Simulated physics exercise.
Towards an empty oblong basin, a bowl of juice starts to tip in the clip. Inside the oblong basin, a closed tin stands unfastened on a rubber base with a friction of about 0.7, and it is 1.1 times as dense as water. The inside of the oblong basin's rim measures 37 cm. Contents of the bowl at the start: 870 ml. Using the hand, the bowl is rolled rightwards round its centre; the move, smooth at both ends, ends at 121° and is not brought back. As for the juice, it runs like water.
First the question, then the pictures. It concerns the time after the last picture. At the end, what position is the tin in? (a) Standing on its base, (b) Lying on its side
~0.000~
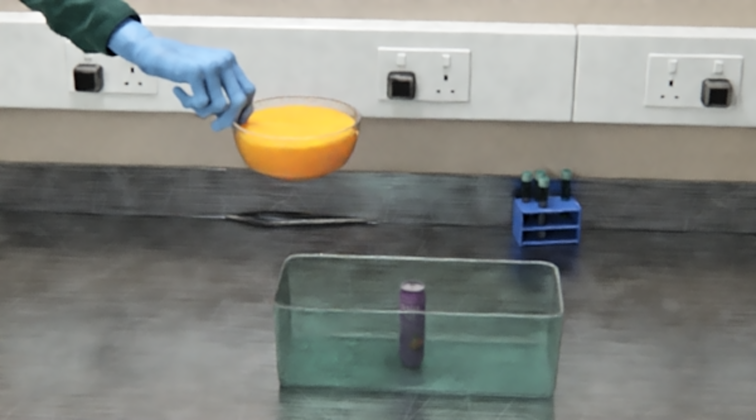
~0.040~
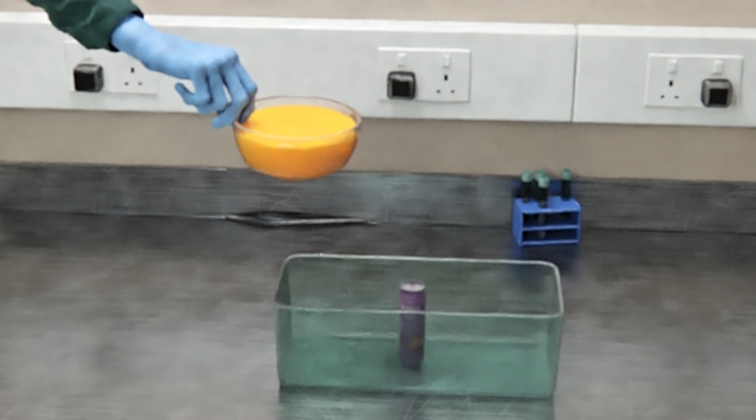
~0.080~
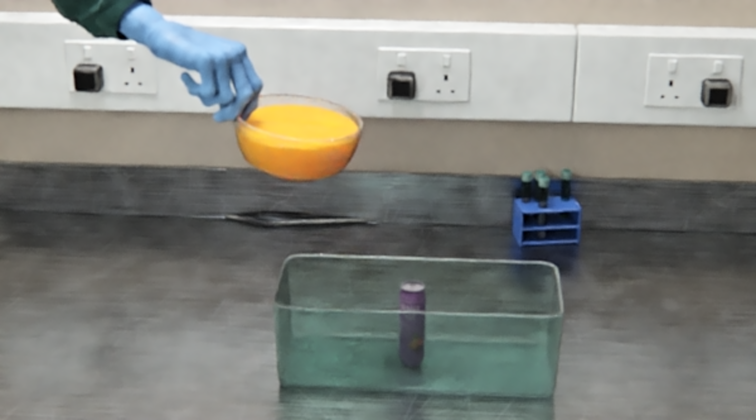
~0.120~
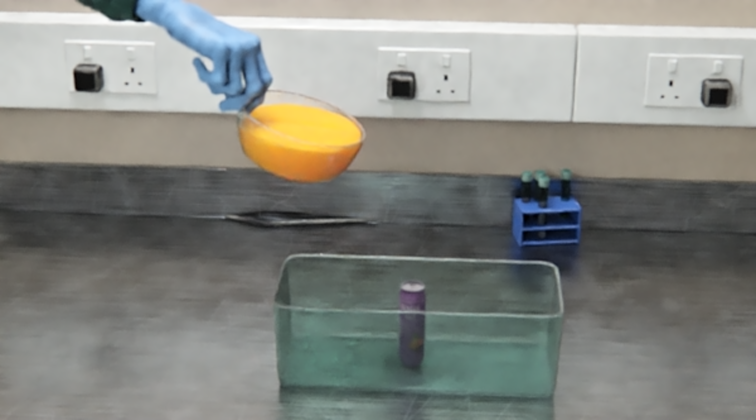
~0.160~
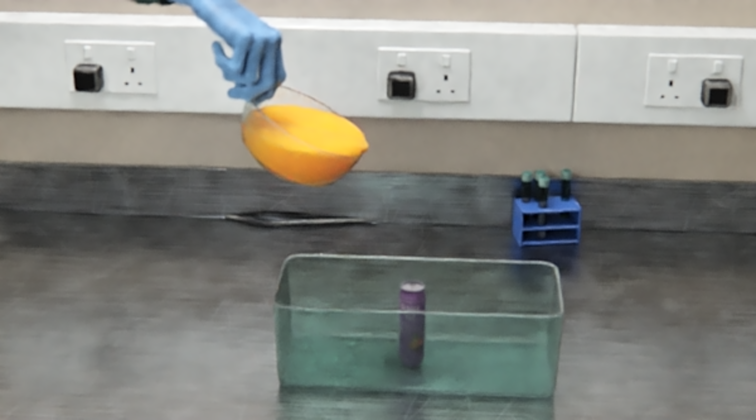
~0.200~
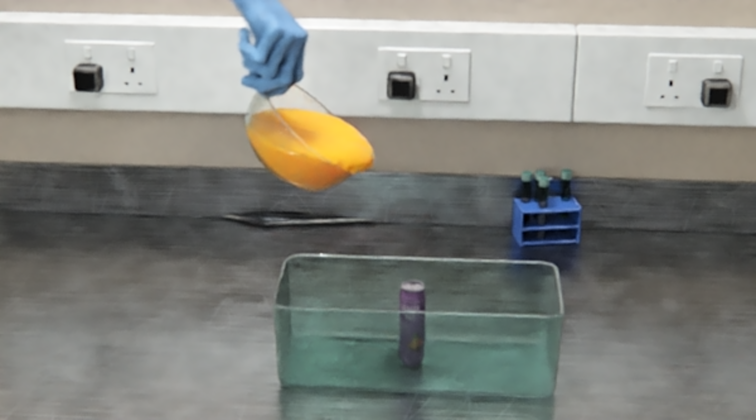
b, lying on its side.
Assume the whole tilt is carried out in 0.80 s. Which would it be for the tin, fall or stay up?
Outcome - the tin stays erect.
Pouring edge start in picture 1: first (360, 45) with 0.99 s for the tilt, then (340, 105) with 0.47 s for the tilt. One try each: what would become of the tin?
First it stays on its base; then it tips over.
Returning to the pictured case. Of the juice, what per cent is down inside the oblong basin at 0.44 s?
The basin holds roughly 46 in a hundred parts at that moment.
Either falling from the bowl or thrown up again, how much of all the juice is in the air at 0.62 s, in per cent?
Near 2 percent.
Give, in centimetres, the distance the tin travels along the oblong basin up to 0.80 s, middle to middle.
Its middle sits about 7 cm from the start.
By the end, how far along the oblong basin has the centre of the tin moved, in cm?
Net tin displacement: Roughly 9.5 cm.
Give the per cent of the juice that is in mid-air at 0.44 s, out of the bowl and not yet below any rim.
Near 52 per cent of it all.
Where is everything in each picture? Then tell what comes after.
Tilt 0°; pouring edge (359, 120); surface from (236, 122) to (357, 125); the oblong basin's rim runs from (280, 281) to (560, 290); the tin's top is at (413, 290), in the first frame.
Tilt 2°; pouring edge (360, 122); surface from (237, 121) to (358, 126), in the second frame.
Tilt 7°; pouring edge (362, 128); surface from (239, 118) to (359, 129), in the third frame.
Tilt 16°; pouring edge (363, 137); surface from (242, 116) to (362, 132), in the fourth frame.
Tilt 28°; pouring edge (363, 150); surface from (245, 115) to (359, 139); 3 per cent is over the edge, in the fifth frame.
Tilt 42°; pouring edge (359, 165); surface from (249, 117) to (345, 143); 11 per cent is over the edge, in the sixth frame.
Then, 0.44 s in, the tilt is 117° and 3 per cent is still to pour; the tin stands where it began.
Then, 0.62 s in, the tilt is 121° and 0 per cent is still to pour; the tin leans 9°.
Then, 0.80 s in, the tilt is 121° and 0 per cent is still to pour; the tin leans 57°.
Then, 1.00 s in, the tilt is 121° and 0 per cent is still to pour; the tin lies on its side.
Finally, the tin lies on its side.
